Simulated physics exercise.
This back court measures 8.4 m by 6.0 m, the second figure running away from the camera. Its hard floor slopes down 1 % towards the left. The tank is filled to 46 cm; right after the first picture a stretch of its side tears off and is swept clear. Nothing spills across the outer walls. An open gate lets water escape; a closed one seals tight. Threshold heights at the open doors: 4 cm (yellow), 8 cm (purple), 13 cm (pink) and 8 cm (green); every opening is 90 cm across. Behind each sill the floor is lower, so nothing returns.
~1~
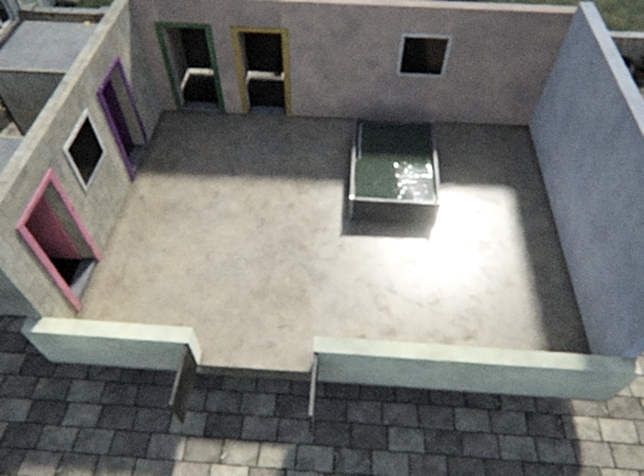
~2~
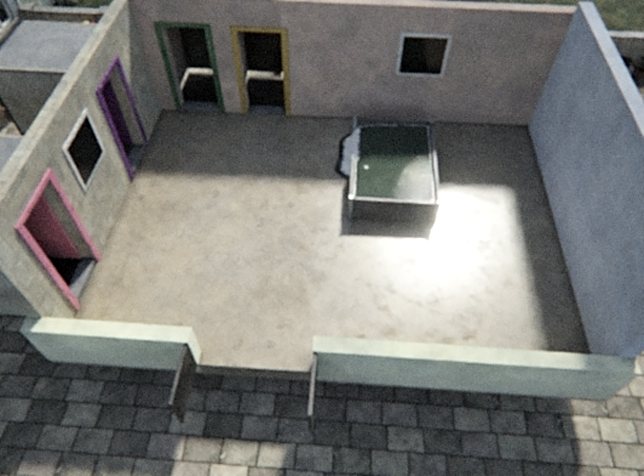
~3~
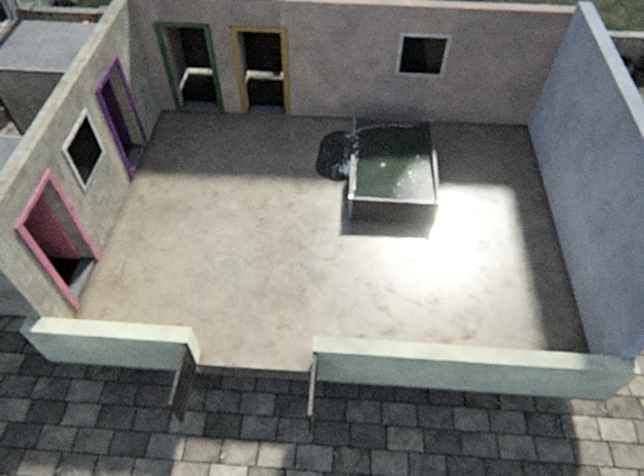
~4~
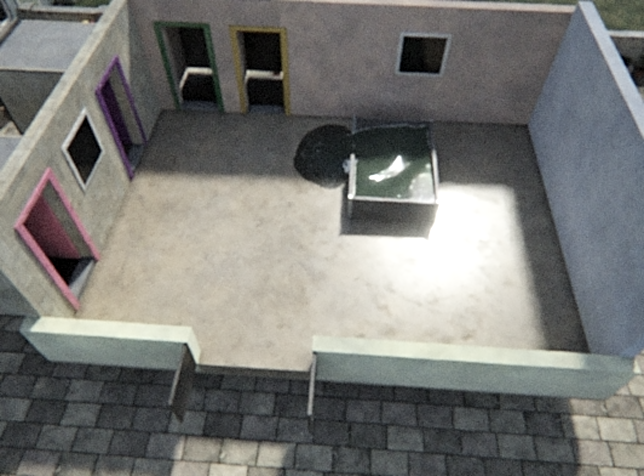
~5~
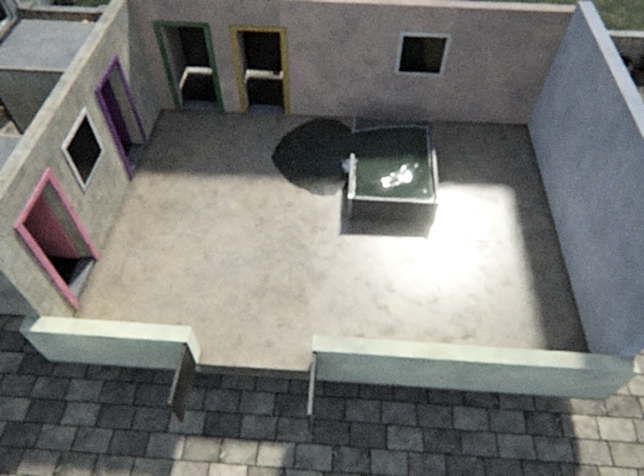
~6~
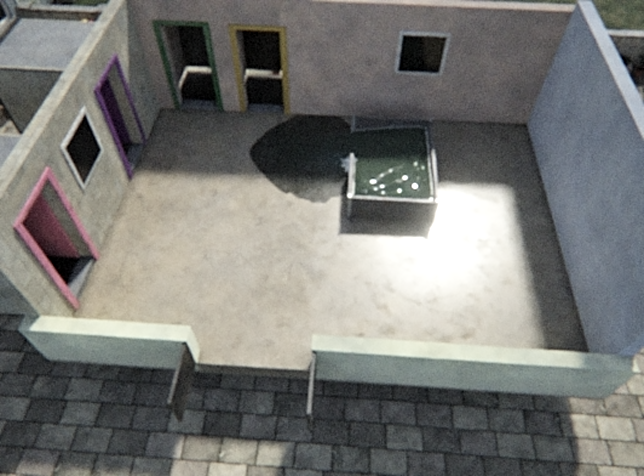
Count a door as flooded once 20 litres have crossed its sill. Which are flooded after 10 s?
Door by door: At the yellow door it goes over the limit; at the purple door it passes the limit; at the pink door it does not reach the limit; at the green door it goes over the limit.
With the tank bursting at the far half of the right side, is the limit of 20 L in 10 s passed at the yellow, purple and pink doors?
Against that limit: Yellow not over, purple not over, pink not over.
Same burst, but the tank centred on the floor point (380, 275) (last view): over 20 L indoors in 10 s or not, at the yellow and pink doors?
Then: Yellow not over, pink below.
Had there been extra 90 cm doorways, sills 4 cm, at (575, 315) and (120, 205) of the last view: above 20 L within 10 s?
In that order: Not over, over.
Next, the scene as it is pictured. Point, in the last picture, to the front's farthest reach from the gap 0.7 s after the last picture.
At about (172, 140).
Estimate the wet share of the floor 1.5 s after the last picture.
Some 25 per cent of it.
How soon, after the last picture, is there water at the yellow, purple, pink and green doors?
Yellow 0.4 s, purple 1.1 s, pink 2.8 s, green 1.0 s.
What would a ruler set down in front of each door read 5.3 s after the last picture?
Depths in cm: Yellow 5, purple 11, pink 6, green 11.
Then, 0.7 s after the last picture water covers 20 % of the floor and is deepest (24 cm) near (345, 148); yellow door 10 cm at the sill, 0 L in, purple door not reached, pink door not reached, green door not reached.
Then, 1.5 s after the last picture water covers 25 % of the floor and is deepest (30 cm) near (159, 113); yellow door 10 cm at the sill, 15 L in, purple door 14 cm at the sill, 1 L in, pink door not reached, green door 9 cm at the sill, 0 L in.
Then, 2.8 s after the last picture water covers 30 % of the floor and is deepest (22 cm) near (157, 118); yellow door 8 cm at the sill, 35 L in, purple door 15 cm at the sill, 29 L in, pink door 2 cm at the sill, 0 L in, green door 11 cm at the sill, 2 L in.
Then, 5.3 s after the last picture water covers 40 % of the floor and is deepest (16 cm) near (63, 340); yellow door 5 cm at the sill, 48 L in, purple door 11 cm at the sill, 57 L in, pink door 6 cm at the sill, 0 L in, green door 11 cm at the sill, 27 L in.
Then, 9.3 s after the last picture water covers 55 % of the floor and is deepest (10 cm) near (68, 329); yellow door 3 cm at the sill, 51 L in, purple door 8 cm at the sill, 64 L in, pink door 10 cm at the sill, 0 L in, green door 7 cm at the sill, 34 L in.
